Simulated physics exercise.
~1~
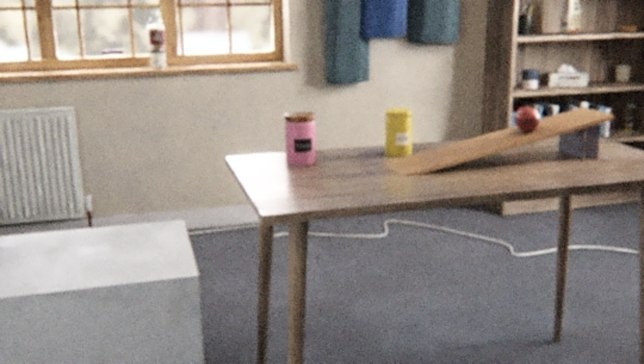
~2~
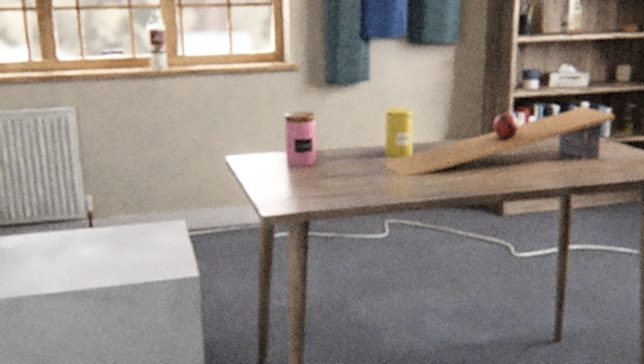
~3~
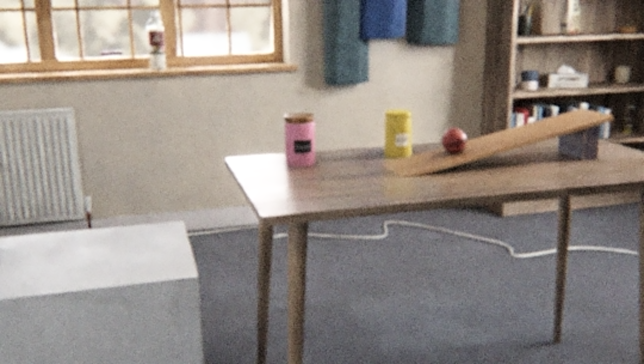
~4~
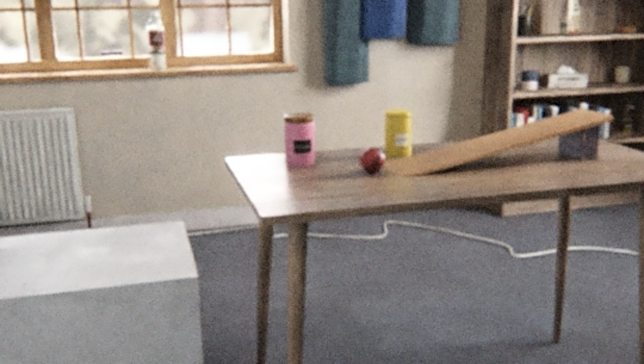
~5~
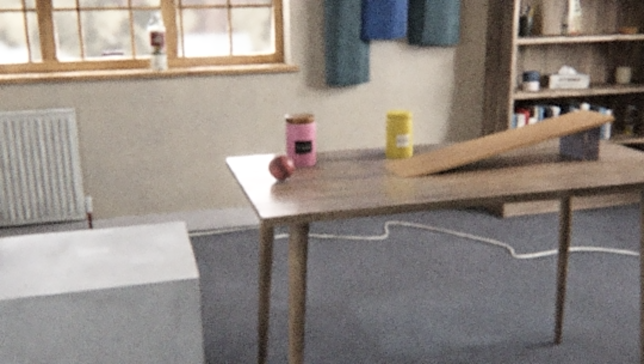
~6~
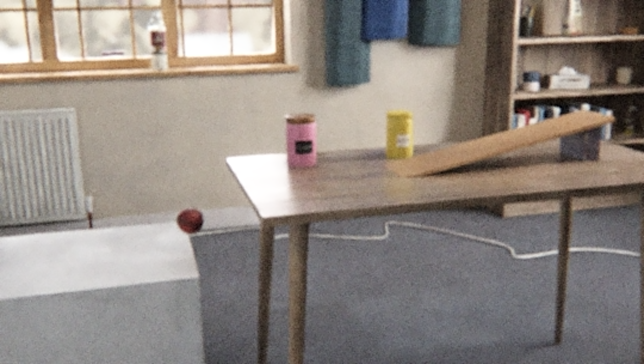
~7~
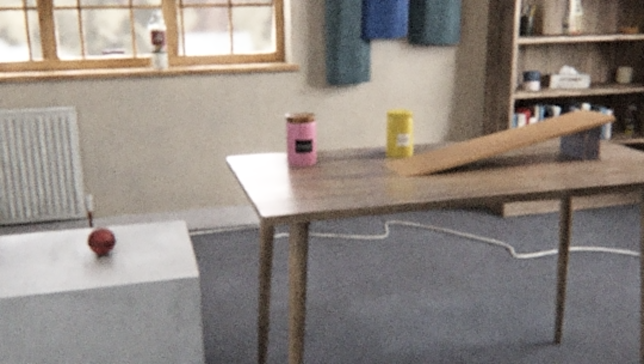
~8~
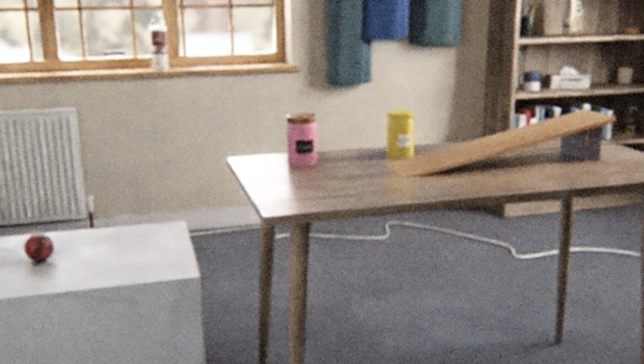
A red ball rests high on a wooden ramp at the right end of a table, then starts rolling down to the left. It reaches the foot of the ramp and rolls onto the tabletop, passing in front of a yellow jar and then a pink jar. The ball leaves the table's left edge and drops across the gap toward a lower, pale block. It lands on the block's top and keeps moving left. Finally it is near the left side of the view, still on the block, while both jars stand where they began.
